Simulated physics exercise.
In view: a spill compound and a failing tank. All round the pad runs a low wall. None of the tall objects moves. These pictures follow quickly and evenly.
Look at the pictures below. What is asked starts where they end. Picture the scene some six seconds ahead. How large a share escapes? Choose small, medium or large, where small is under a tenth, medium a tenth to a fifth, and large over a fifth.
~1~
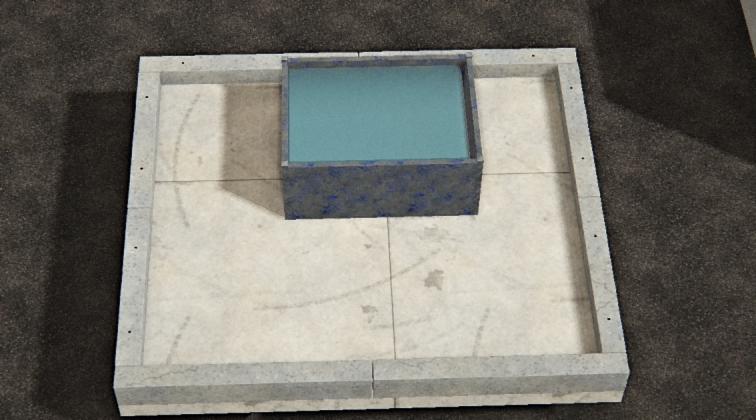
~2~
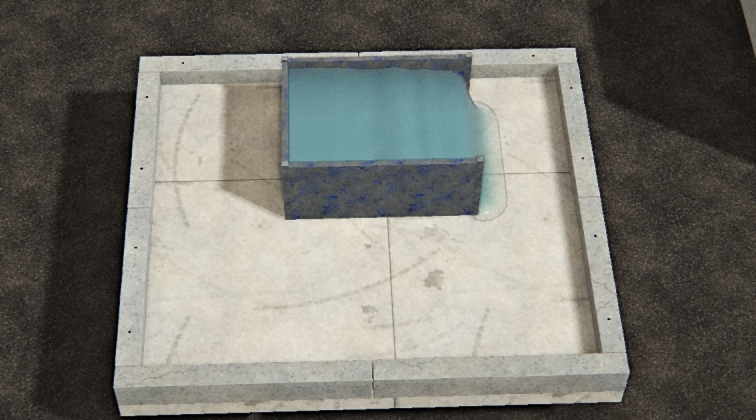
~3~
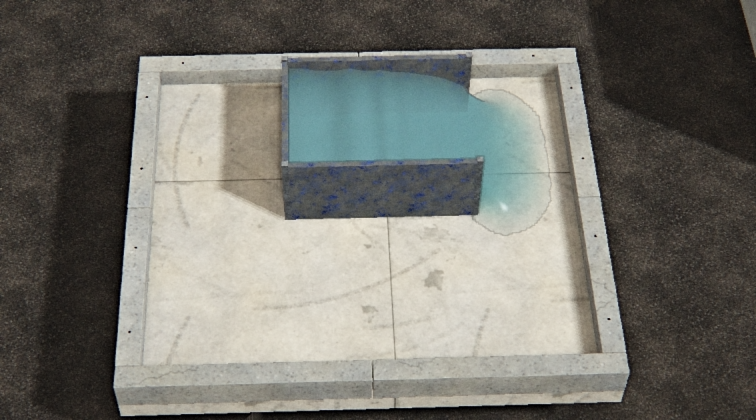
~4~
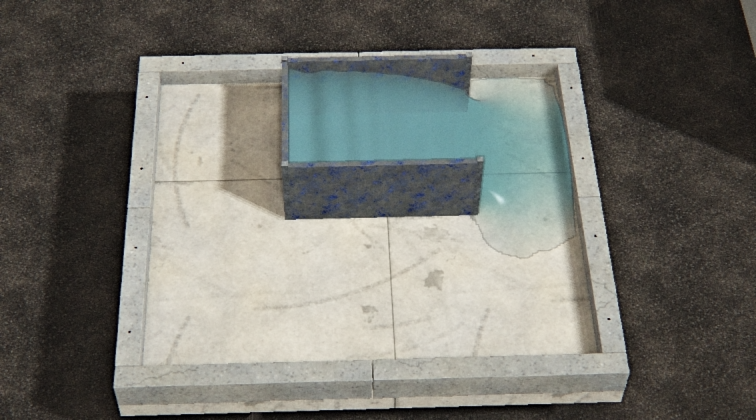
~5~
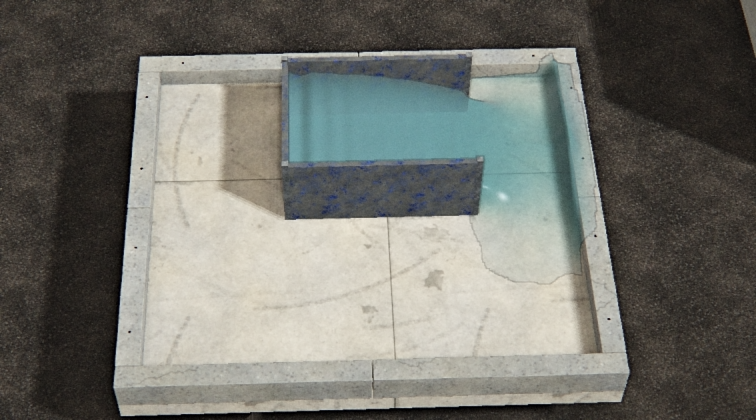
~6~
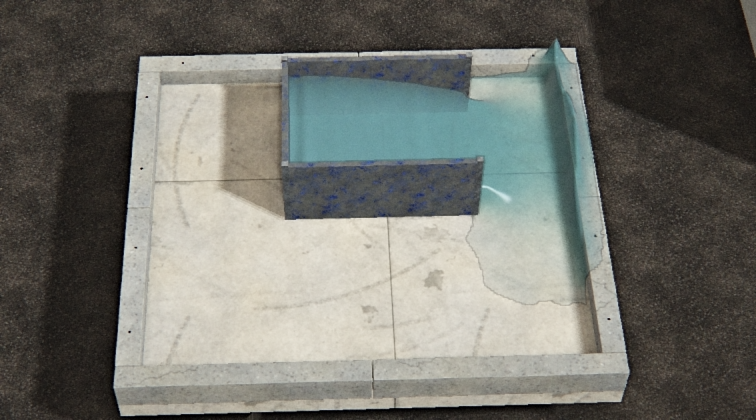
Large.
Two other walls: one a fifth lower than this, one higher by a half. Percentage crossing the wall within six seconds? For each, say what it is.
Roughly 42 per cent, then roughly 12 per cent.
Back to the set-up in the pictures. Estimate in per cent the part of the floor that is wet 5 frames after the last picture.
About 25 per cent.
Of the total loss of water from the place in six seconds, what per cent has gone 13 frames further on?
Working it through, I arrive at 90 per cent.
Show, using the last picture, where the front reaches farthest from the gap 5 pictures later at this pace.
Look around (587, 364).
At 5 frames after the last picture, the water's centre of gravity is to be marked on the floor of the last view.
Near (439, 170).
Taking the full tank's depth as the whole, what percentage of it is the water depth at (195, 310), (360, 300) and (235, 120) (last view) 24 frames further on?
About 4, 6 and 4 per cent.
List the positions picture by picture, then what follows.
The first picture shows the water tank at (380, 114) is whole and still.
In the second picture, the front is at a hidden place, out from the gap at (468, 145).
In the third picture, water pours out at (468, 147) and has run to (505, 97).
In the fourth picture, the front is at (552, 92), out from the gap at (468, 149).
In the fifth picture, water pours out at (468, 149) and has run to (578, 265).
In the sixth picture, water pours out at (468, 149) and has run to (583, 293).
A moment on, water covers 25 % of the floor; the low wall has let 6 % over.
Next, water covers 25 % of the floor; the low wall has let 13 % over.
Then, water covers 50 % of the floor; the low wall has let 30 % over.
Later, water covers 75 % of the floor; the low wall has let 32 % over.
In the end, water covers 80 % of the floor; the low wall has let 32 % over.
